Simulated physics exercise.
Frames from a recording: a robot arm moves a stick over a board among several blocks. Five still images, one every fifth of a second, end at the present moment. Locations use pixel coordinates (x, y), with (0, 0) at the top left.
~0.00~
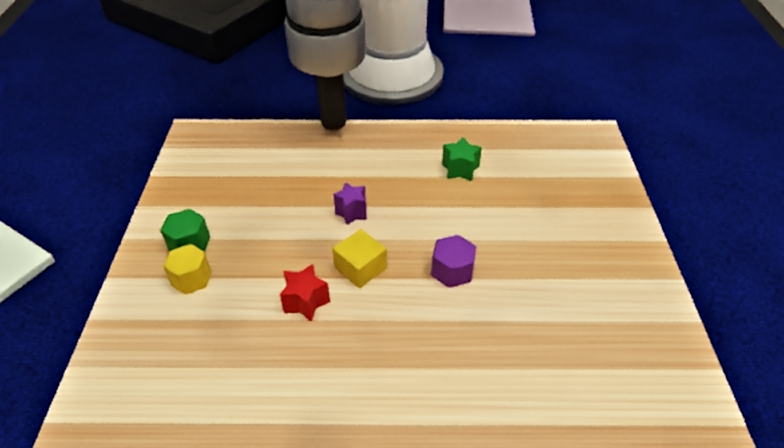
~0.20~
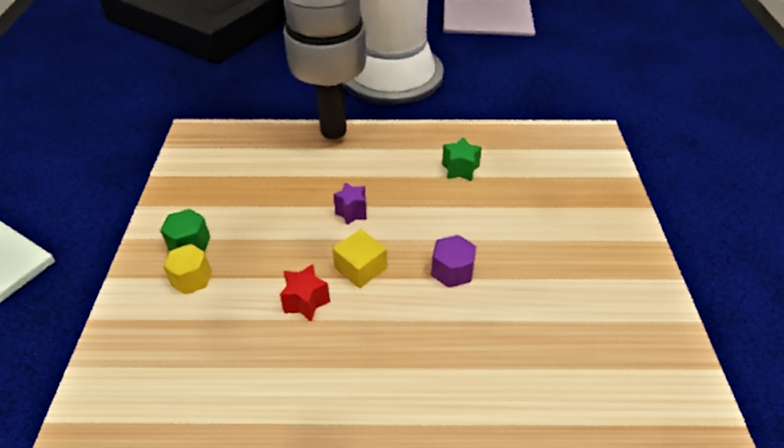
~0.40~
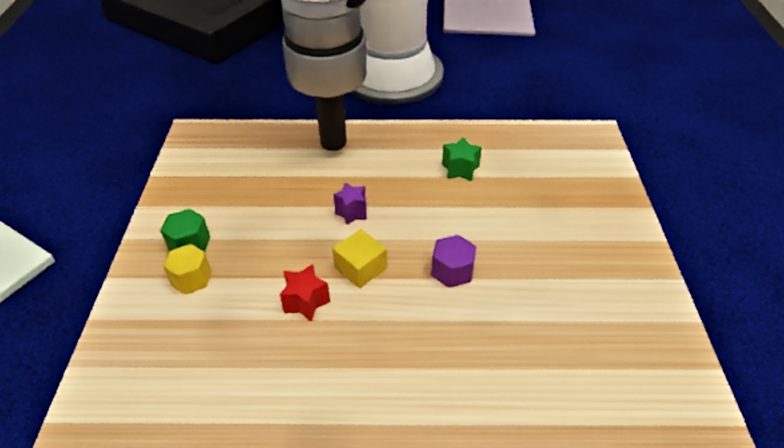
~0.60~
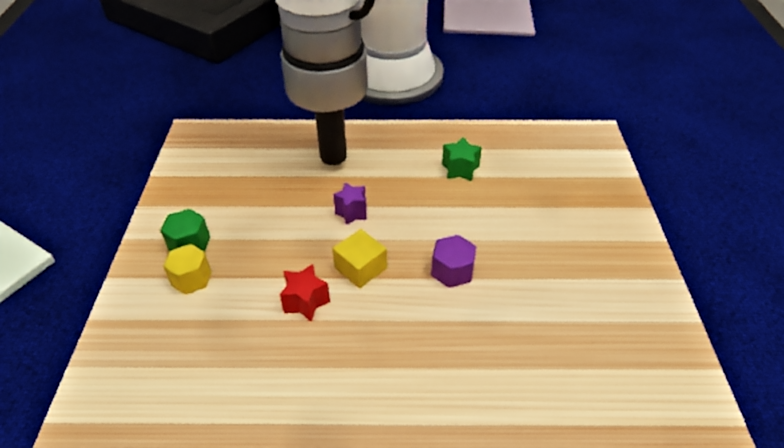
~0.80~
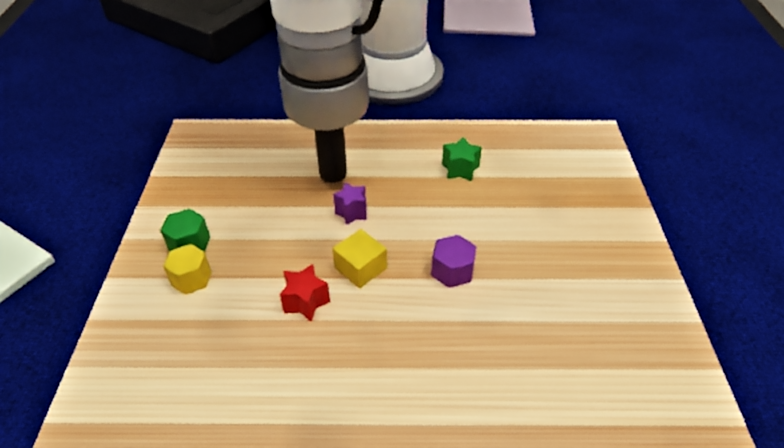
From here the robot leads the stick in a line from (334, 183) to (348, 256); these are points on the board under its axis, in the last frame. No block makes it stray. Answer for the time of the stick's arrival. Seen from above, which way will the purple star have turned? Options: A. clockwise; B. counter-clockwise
Option B.
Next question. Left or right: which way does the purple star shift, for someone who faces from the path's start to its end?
It gets pushed left.
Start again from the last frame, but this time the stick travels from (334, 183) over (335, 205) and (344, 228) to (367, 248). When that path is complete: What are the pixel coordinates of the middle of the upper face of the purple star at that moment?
Around (383, 210).
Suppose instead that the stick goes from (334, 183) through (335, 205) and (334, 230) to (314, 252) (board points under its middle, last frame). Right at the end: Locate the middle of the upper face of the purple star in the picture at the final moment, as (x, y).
Somewhere near (362, 204).
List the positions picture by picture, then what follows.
In the first frame, lower end of the stick (334, 124), tops of blocks, red star (302, 282), purple star (351, 193), yellow four-sided block (360, 248).
In the second frame, stick (334, 133), blocks as before.
In the third frame, stick (334, 144), blocks as before.
In the fourth frame, stick (334, 158), blocks as before.
In the fifth frame, stick (334, 175), red star (302, 282), purple star (351, 193), yellow four-sided block (360, 248).
What follows on the original path. One third of the way, stick (338, 198); purple star (356, 198).
Two thirds of the way, stick (342, 222); purple star (369, 211), turned 30° anticlockwise.
At the end, stick (348, 248); red star not moved; purple star (372, 214), turned 55° anticlockwise; yellow four-sided block (365, 259).
